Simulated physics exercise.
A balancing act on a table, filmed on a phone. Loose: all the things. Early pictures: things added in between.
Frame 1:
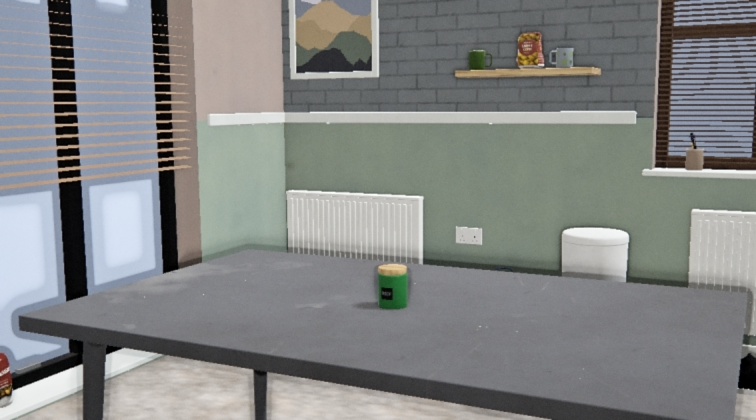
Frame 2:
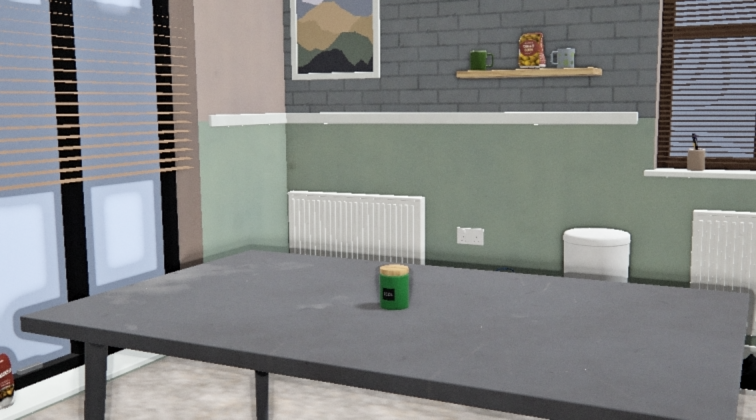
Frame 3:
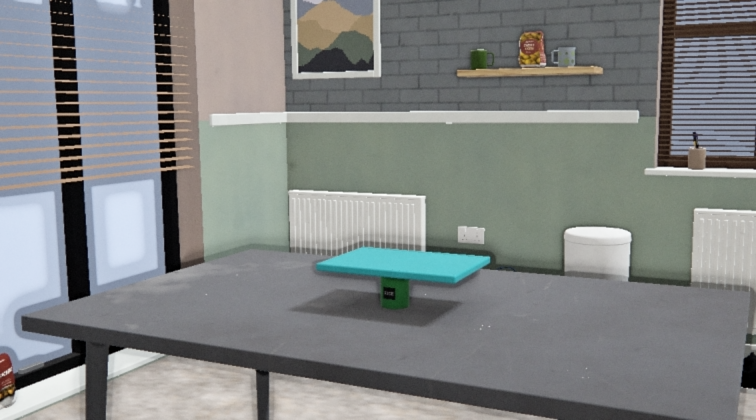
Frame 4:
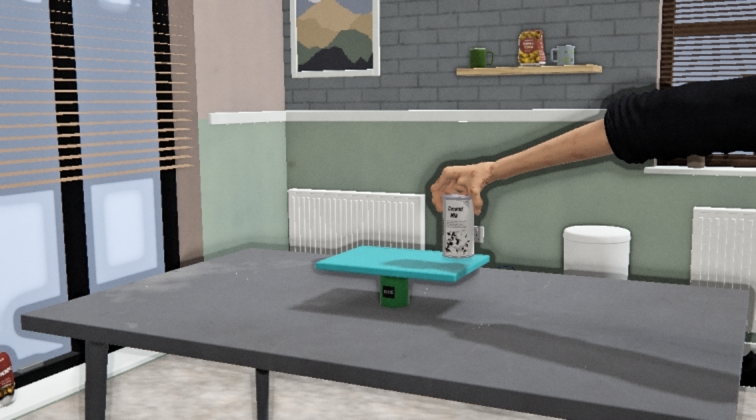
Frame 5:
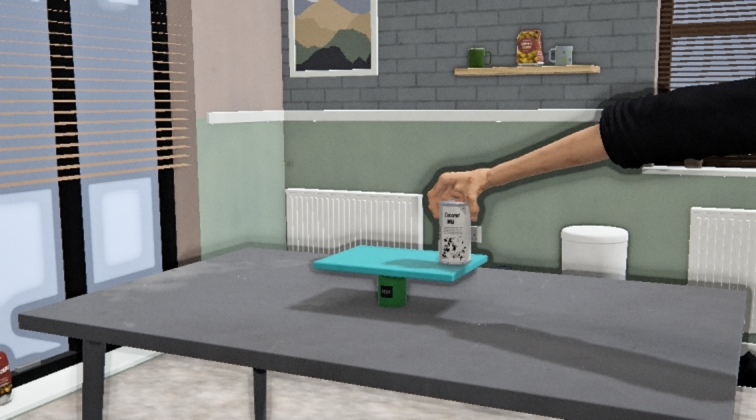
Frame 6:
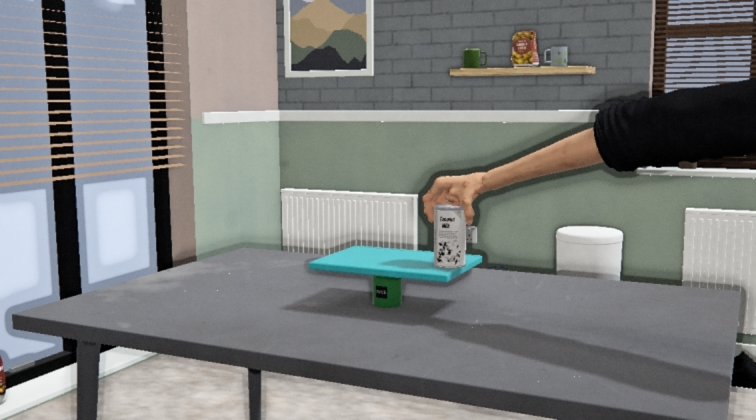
A turquoise board appeared on top of the green jar on the grey table, then a hand reached in from the right and lowered a white tin onto the board's right side.
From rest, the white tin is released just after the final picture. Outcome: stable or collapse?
Collapse.
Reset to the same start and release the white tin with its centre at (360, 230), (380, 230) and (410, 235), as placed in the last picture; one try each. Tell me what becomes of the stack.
Try one: Stable; try two: Stable; try three: Collapse.
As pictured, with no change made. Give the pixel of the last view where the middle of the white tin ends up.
I'd point to roughly (503, 302).
Then, 0.30 s past the last view, white tin now fallen; turquoise lid rocked 36° from its first pose.
Then, 0.40 s past the last view, turquoise lid rocked 35° from its first pose.
Finally, fallen, white tin; left askew, turquoise lid; green jar still in place. Final places as the last picture's camera would see them, white tin near (504, 302). The stack comes apart.
